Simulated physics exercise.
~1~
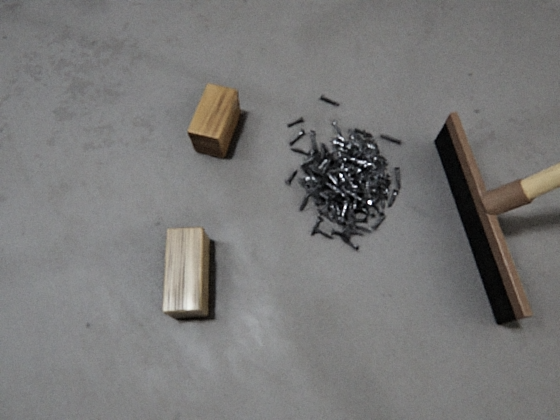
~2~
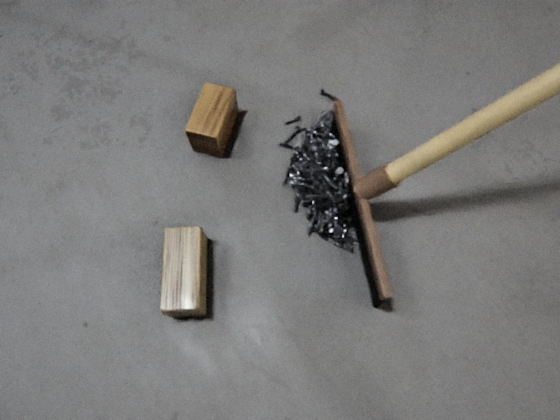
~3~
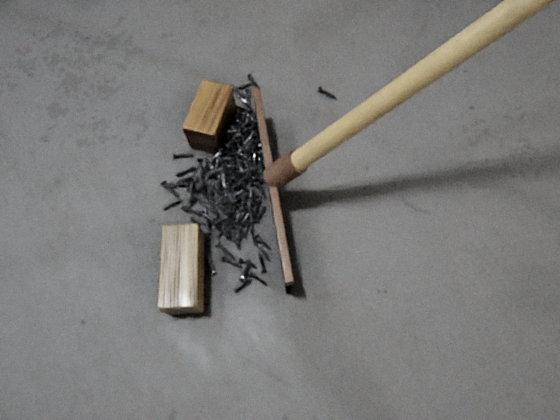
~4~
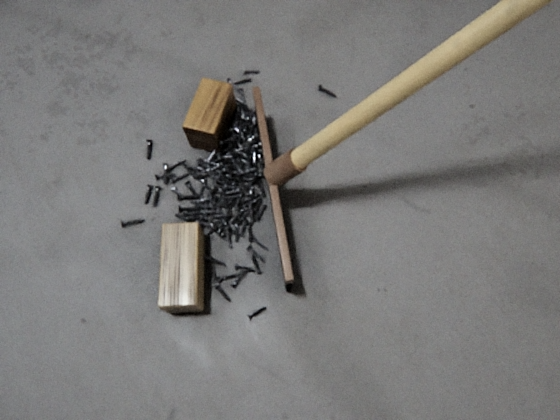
The clip shows a squeegee with a wooden handle pushing a pile of dark screws leftwards towards two wooden blocks. The screws spread against the blocks and some enter the gap, a few scattering beyond, while most remain held up beside the blade as it stops.
